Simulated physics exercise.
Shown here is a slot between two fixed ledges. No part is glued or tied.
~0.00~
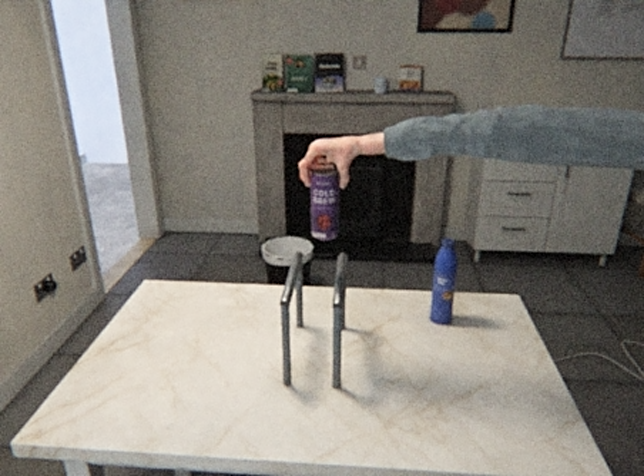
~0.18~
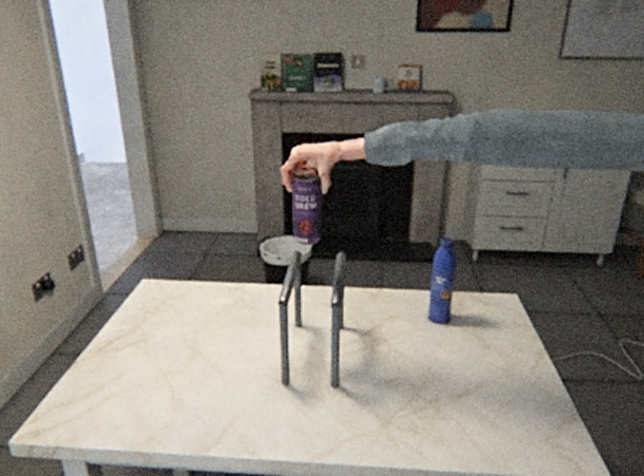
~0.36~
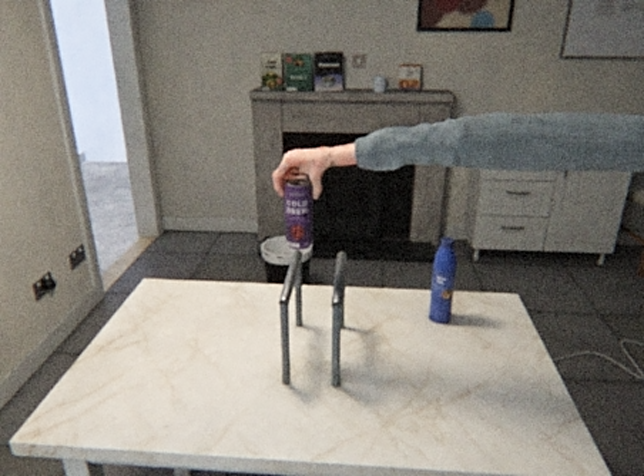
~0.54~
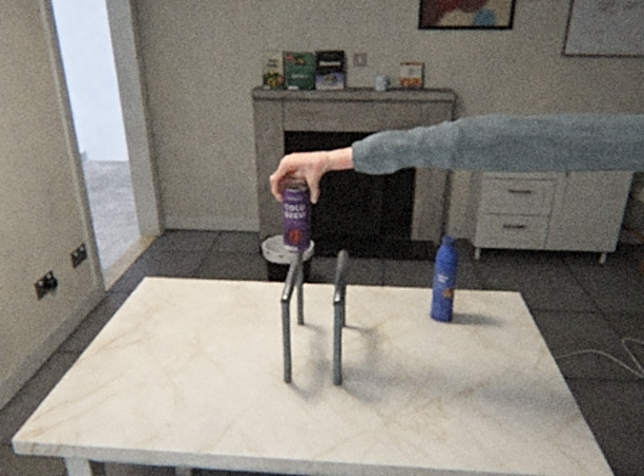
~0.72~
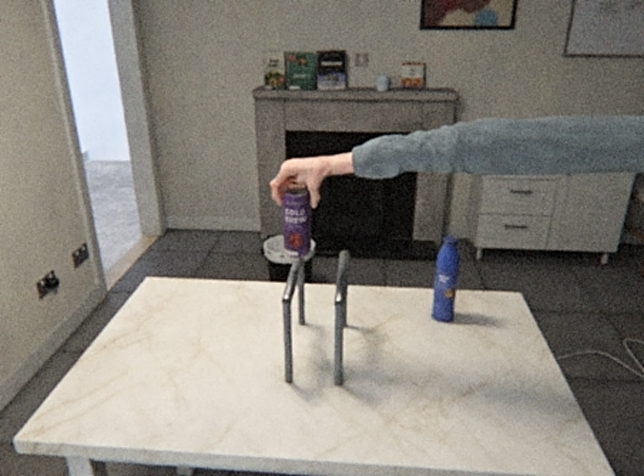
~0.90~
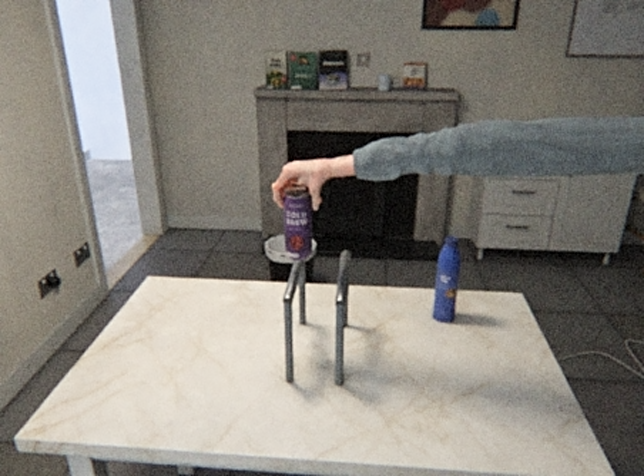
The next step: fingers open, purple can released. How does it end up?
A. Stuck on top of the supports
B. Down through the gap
Stuck on top of the supports.
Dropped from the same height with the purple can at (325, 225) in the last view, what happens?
Let go there, it makes it through.
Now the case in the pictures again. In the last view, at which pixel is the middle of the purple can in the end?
It winds up at roughly (330, 264).
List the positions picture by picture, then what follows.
The first frame shows being brought over the gap; purple can (325, 205); blue bottle (444, 282).
The second frame shows being brought over the gap; purple can (307, 210); blue bottle (443, 281).
The third frame shows being brought over the gap; purple can (299, 215); blue bottle (443, 281).
The fourth frame shows being brought over the gap; purple can (297, 219); blue bottle (445, 279).
The fifth frame shows being brought over the gap; purple can (297, 223); blue bottle (446, 279).
The sixth frame shows poised above the slot; purple can (298, 225); blue bottle (447, 279).
After 1.20 s, purple can tipped 11° from how it was near (305, 243).
After 1.40 s, purple can tipped 65° from how it was near (330, 263).
At rest (1.9 s), tipped over on the stand or table, purple can; blue bottle in place. Seen from the same camera at the end, purple can near (330, 264). The can lodges.
